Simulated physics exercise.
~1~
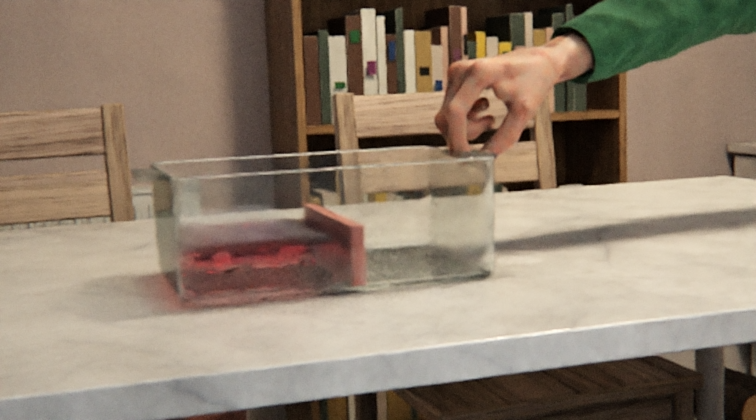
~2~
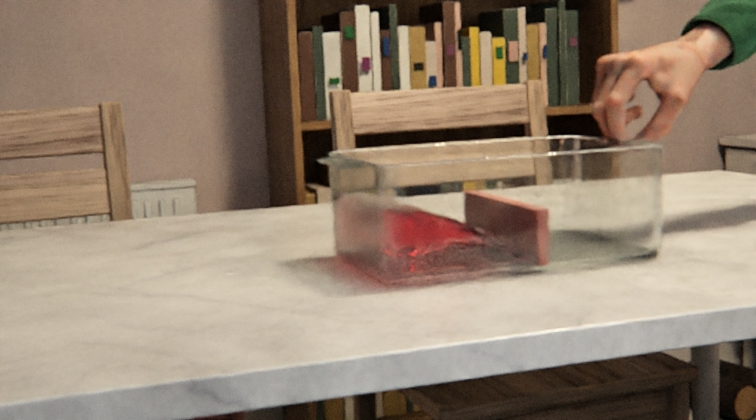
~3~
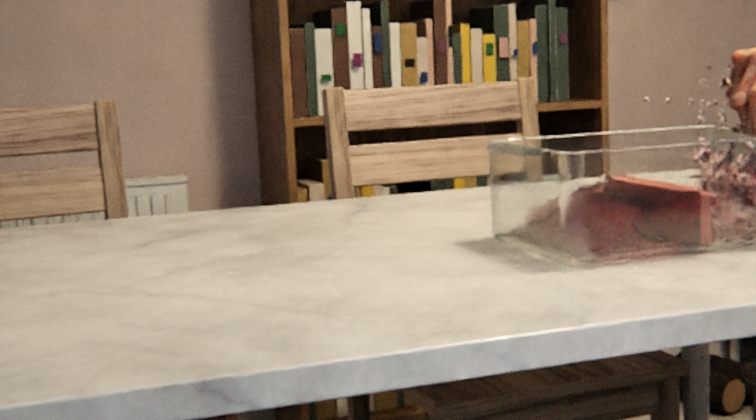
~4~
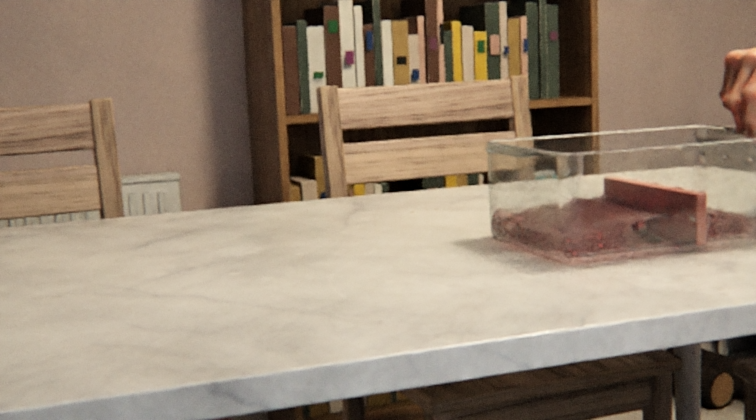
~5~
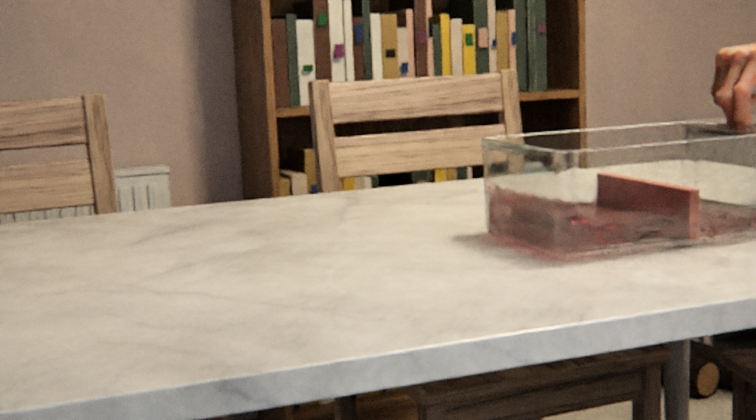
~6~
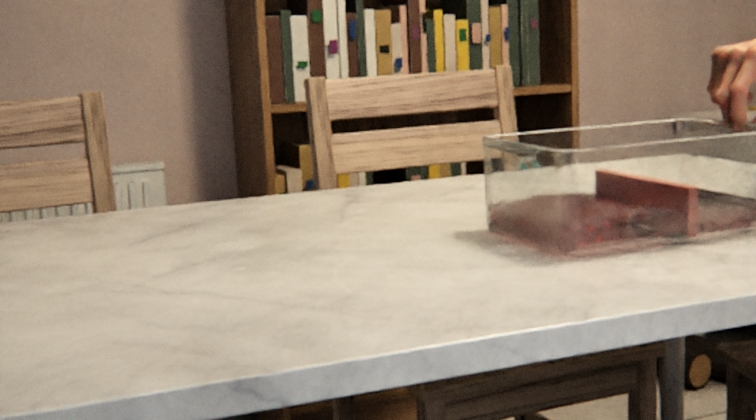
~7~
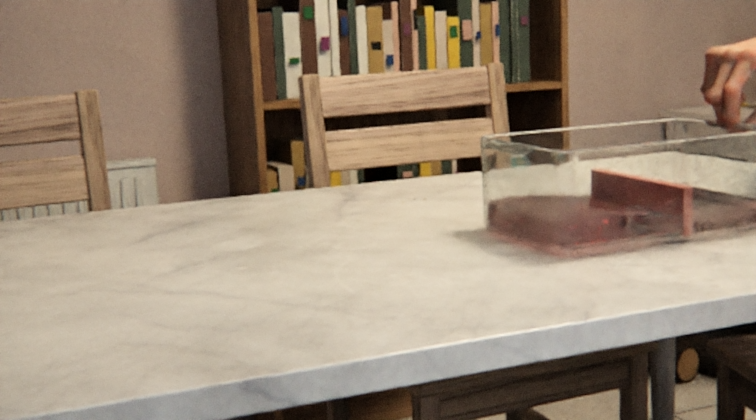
A clear glass tub with reddish water left of its red divider stands on a pale marble table, viewed from the side and slightly above. Wooden chairs and a bookcase of colourful books stand behind it. A hand from a green sleeve grips the tub's right end and pulls it rightward, and the water heaps up toward the left. As the tub nears the right edge of view, water surges over the upright divider and splashes high near the hand. The tub stops, the water settles, and reddish water lies on both sides, the hand still at the rim.
